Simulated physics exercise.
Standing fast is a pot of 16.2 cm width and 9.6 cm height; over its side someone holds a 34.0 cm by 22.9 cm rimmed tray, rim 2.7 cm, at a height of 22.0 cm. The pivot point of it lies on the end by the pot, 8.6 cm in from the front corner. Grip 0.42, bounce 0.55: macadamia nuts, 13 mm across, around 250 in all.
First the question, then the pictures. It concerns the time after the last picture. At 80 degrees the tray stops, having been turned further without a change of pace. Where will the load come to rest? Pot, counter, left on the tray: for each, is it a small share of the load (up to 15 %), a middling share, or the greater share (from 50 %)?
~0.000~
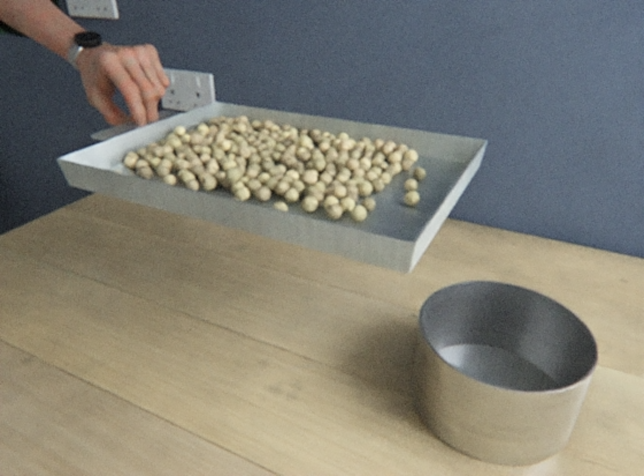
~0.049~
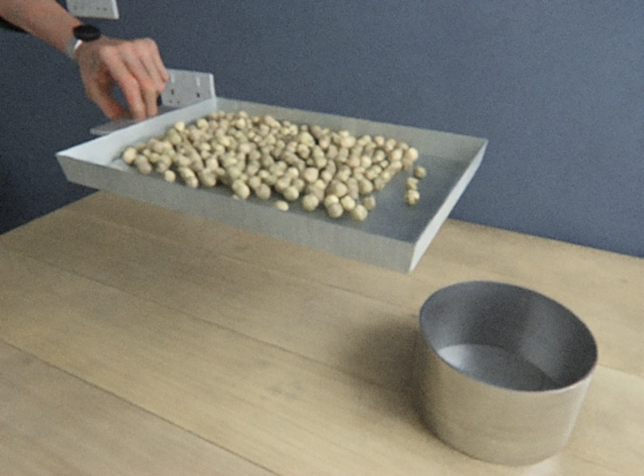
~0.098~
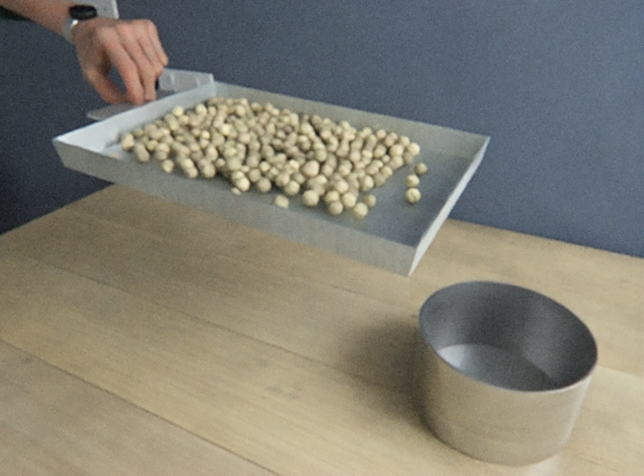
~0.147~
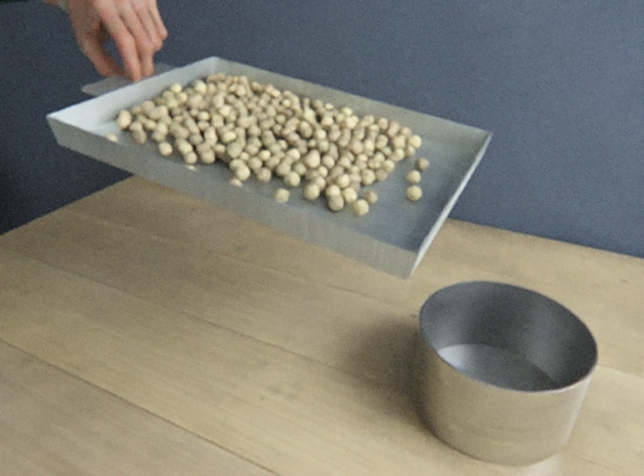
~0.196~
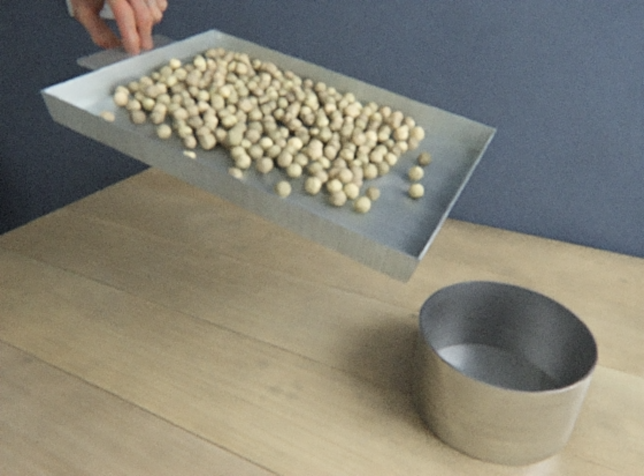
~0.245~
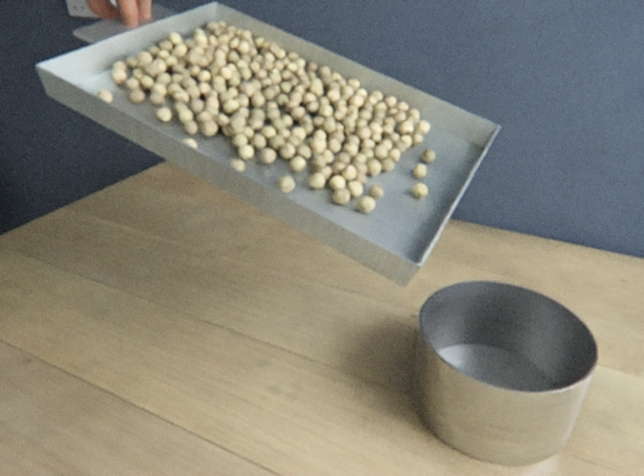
Pot: A small share, counter: The greater share, left on the tray: A middling share.
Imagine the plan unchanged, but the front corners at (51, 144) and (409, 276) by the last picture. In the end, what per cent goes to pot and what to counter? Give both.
Final per cent - pot 0, counter 80.
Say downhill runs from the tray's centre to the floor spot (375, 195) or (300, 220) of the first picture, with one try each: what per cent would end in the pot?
Around 30 % for the first direction, around 0 % for the second.
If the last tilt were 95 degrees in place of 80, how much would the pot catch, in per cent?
That would be around 10 percent.
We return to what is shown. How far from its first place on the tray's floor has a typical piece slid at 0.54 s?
Around 10 centimetres.
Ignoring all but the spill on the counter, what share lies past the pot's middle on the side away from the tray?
About 70 per cent.
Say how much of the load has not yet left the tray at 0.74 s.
About 90 per cent.
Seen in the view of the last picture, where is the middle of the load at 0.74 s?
Load centre: About (431, 210) px.
After 0.54 s, tilt 49 degrees; the tray holds 100 %, the pot 0 %.
After 0.74 s, tilt 70 degrees; the tray holds 90 %, the pot 0 %.
Then, at 1.05 s, tilt 80 degrees; the tray holds 45 %, the pot 5 %.
In the end, at 2.6 s, pot 5 %, counter 70 %, tray 25 %.
